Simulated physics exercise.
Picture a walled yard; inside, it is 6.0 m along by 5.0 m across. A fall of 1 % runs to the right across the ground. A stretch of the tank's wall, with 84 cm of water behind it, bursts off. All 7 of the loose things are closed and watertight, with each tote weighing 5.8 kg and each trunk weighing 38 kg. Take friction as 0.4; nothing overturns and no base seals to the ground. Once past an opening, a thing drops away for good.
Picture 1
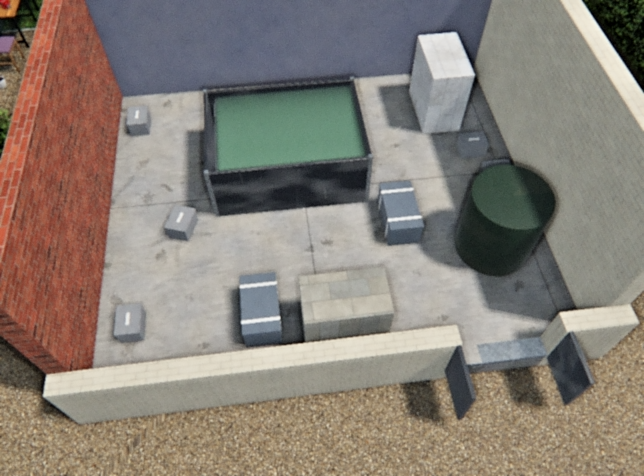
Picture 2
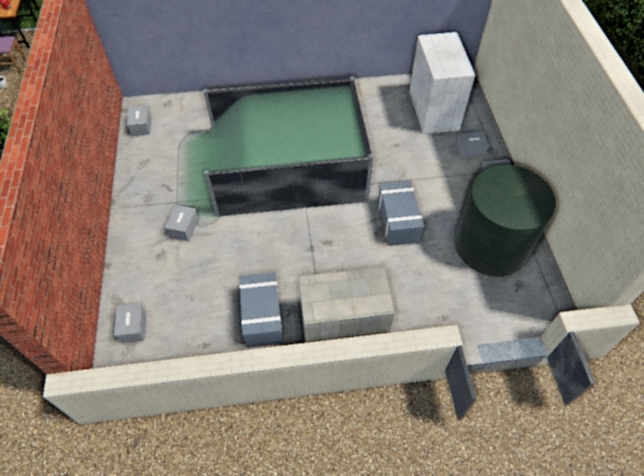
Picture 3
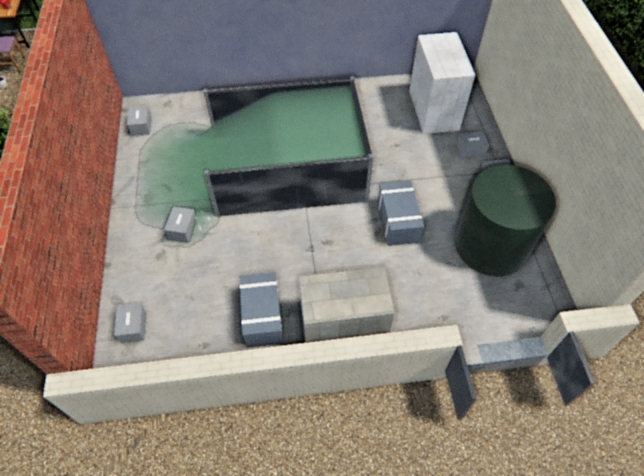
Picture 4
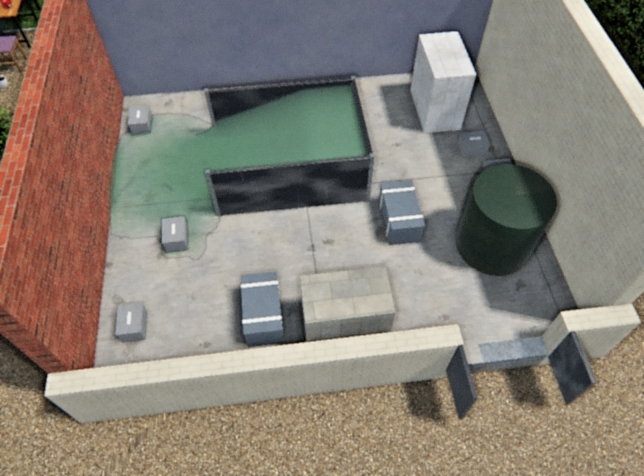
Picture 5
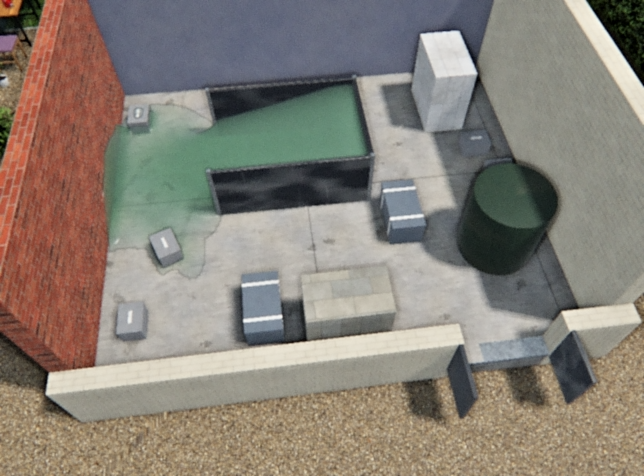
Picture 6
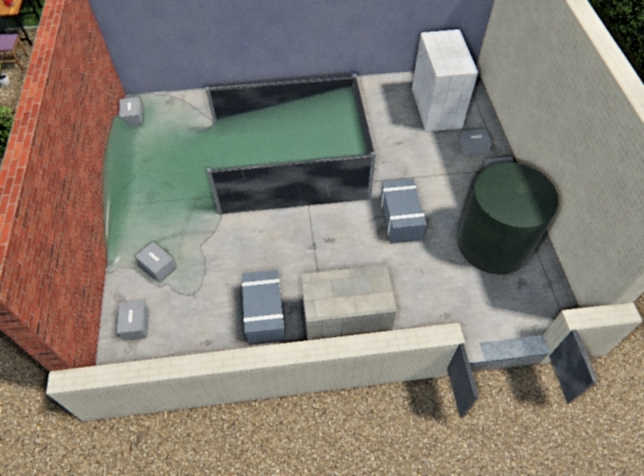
To begin with, green water fills a dark-walled tank in a yard scattered with boxes and a round green tank. The dark tank's left side opens and water spreads across the concrete to the brick wall. A small grey box turns and slides toward the near left, then another shifts slightly.
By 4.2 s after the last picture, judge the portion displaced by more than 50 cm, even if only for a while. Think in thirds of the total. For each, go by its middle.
My answer: Two thirds or more of the total.
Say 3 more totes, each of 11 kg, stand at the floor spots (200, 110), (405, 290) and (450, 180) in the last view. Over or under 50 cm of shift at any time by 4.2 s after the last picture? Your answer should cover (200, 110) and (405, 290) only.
Beyond it, Within it.
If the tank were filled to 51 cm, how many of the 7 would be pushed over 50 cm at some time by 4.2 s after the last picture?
Then 4 of them.
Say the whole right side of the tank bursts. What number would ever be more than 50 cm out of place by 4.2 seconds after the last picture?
The count would be 4.
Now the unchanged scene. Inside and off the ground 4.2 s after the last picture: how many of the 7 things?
I'd say 7 of them.
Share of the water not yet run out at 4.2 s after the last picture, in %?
Remaining: Approx. 100 per cent.
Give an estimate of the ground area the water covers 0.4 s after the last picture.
My estimate is roughly 8.5 m2.
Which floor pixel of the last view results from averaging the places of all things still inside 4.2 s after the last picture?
At about (396, 232).
Then, 0.4 s after the last picture 2 of 7 are over 50 cm from their spots; 1 afloat.
Then, 1.5 s after the last picture 3 of 7 are over 50 cm from their spots; 3 afloat.
Then, 2.8 s after the last picture 4 of 7 are over 50 cm from their spots; 2 afloat.
Then, 4.2 s after the last picture 6 of 7 are over 50 cm from their spots, and 6 have been at some point; 7 afloat.
